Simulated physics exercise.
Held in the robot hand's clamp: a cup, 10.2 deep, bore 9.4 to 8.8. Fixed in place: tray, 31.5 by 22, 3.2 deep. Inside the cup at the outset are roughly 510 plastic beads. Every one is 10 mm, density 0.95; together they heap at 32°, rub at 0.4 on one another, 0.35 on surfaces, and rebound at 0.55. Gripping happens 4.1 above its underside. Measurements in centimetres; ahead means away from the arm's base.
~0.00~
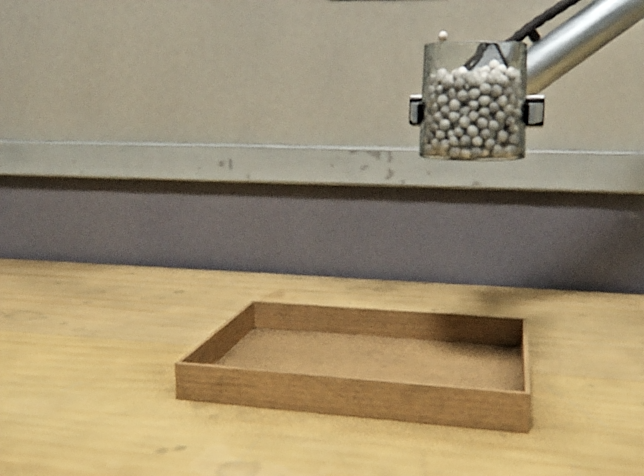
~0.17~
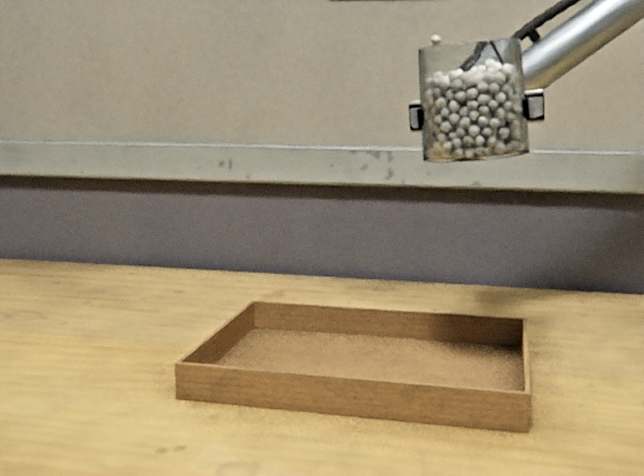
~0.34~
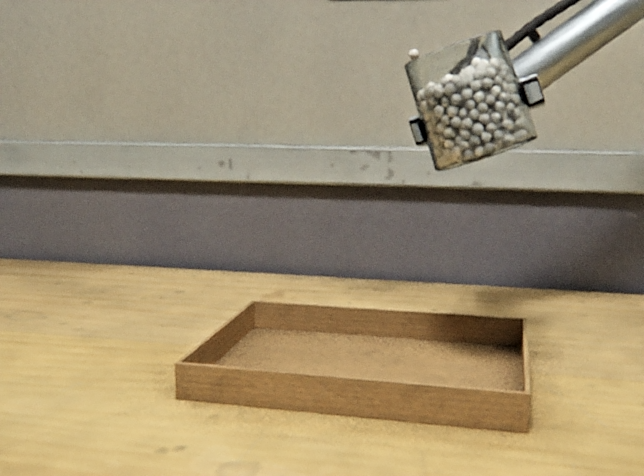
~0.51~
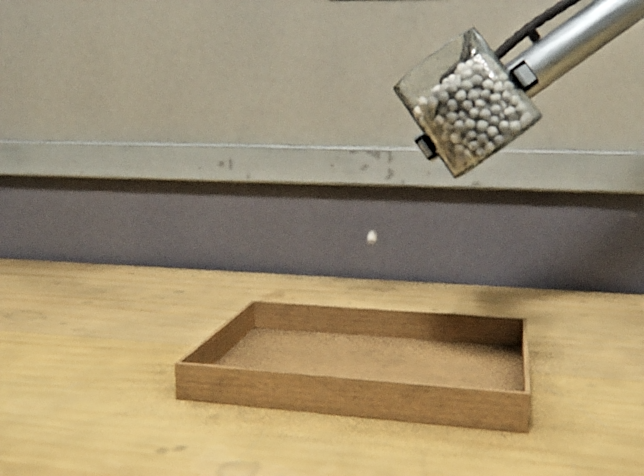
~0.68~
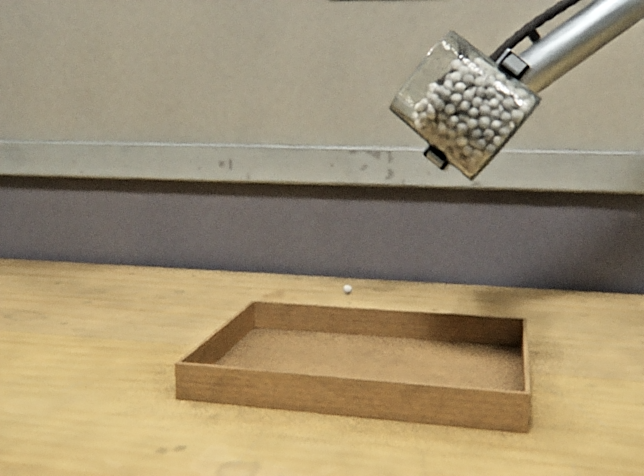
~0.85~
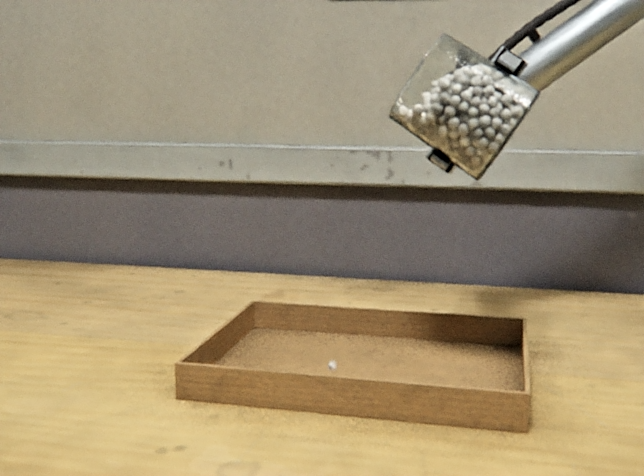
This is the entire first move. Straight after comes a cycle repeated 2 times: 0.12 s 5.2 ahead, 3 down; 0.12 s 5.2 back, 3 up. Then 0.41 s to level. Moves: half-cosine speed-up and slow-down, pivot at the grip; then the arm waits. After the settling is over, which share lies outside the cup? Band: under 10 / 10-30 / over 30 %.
10-30 %.
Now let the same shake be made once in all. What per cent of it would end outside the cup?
That would give close to 5 percent.
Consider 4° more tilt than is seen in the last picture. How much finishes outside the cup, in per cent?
It would be near 20 per cent.
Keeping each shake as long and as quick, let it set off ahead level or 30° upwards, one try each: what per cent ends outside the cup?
Roughly 35 per cent, then 55 per cent.
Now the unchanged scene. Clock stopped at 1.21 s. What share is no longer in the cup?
Some 5 per cent.
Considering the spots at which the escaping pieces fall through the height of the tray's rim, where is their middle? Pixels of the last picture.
Centre: About (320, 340).
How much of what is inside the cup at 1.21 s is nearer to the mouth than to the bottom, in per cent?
Some 35 per cent.
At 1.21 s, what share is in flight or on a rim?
Around 5 percent of the load.
After 1.21 s, tilted 57° forward, highest piece 28 above the table; 477 in the cup, 2 in the tray, 1 on the table or floor, 26 in flight or on a rim.
After 1.56 s, tilted 23° forward, highest piece 31 above the table; 418 in the cup, 72 in the tray, 4 on the table or floor, 12 in flight or on a rim.
After 1.94 s, level, highest piece 31 above the table; 418 in the cup, 73 in the tray, 15 on the table or floor.
After 2.99 s, level, highest piece 31 above the table; 418 in the cup, 73 in the tray, 15 on the table or floor.
In the end, 418 in the cup, 73 in the tray, 15 on the table or floor. That is 17 % outside the cup.
